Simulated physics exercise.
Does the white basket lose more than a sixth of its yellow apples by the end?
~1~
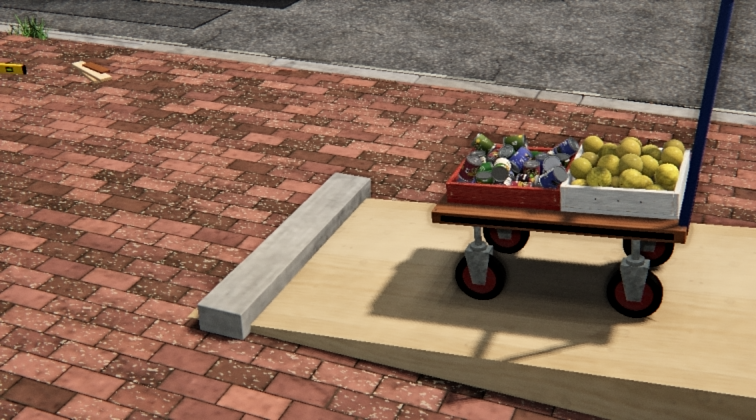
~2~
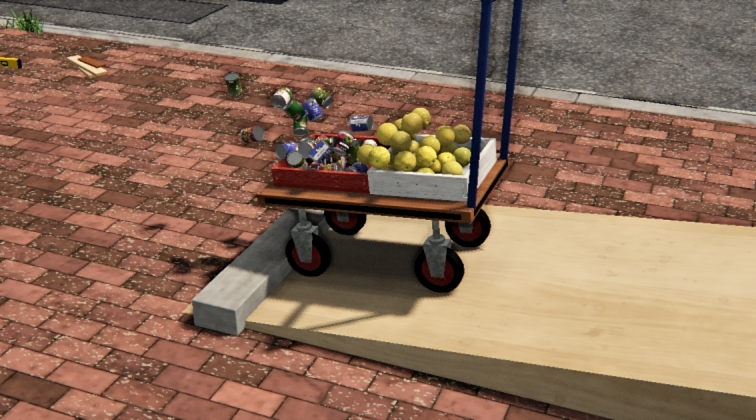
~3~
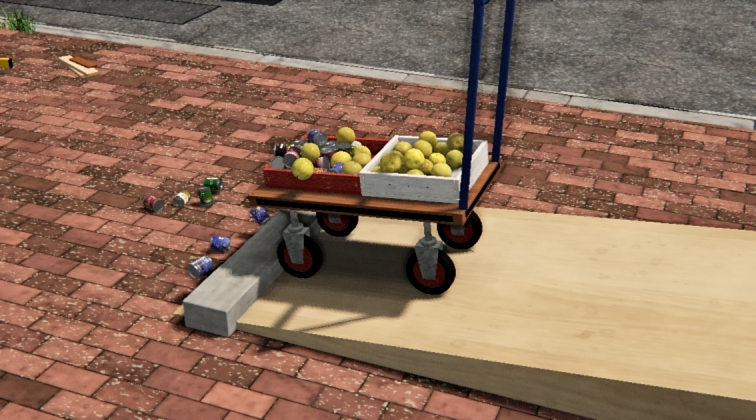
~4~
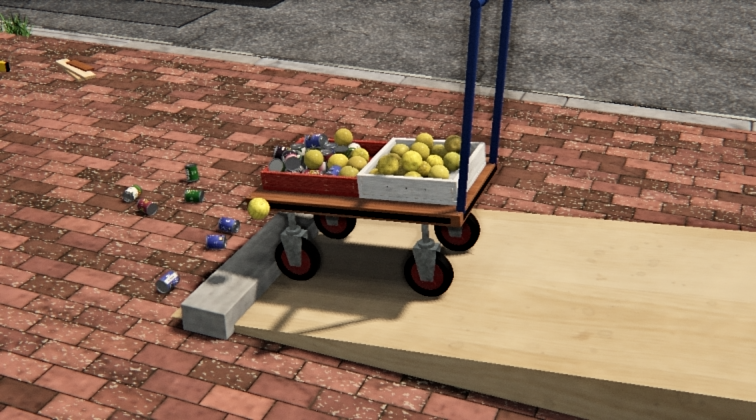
Yes, more than a sixth of the yellow apples leave the white basket. Several end up among the tins in the red basket, and another is seen at the left edge of the deck.
In the video, a flat trolley carrying a red basket of small tins and a white basket of yellow apples rolls left along a wooden ramp and stops at a grey kerb; tins fly onto the bricks, and several apples land in the red basket while one drops off the deck's edge.
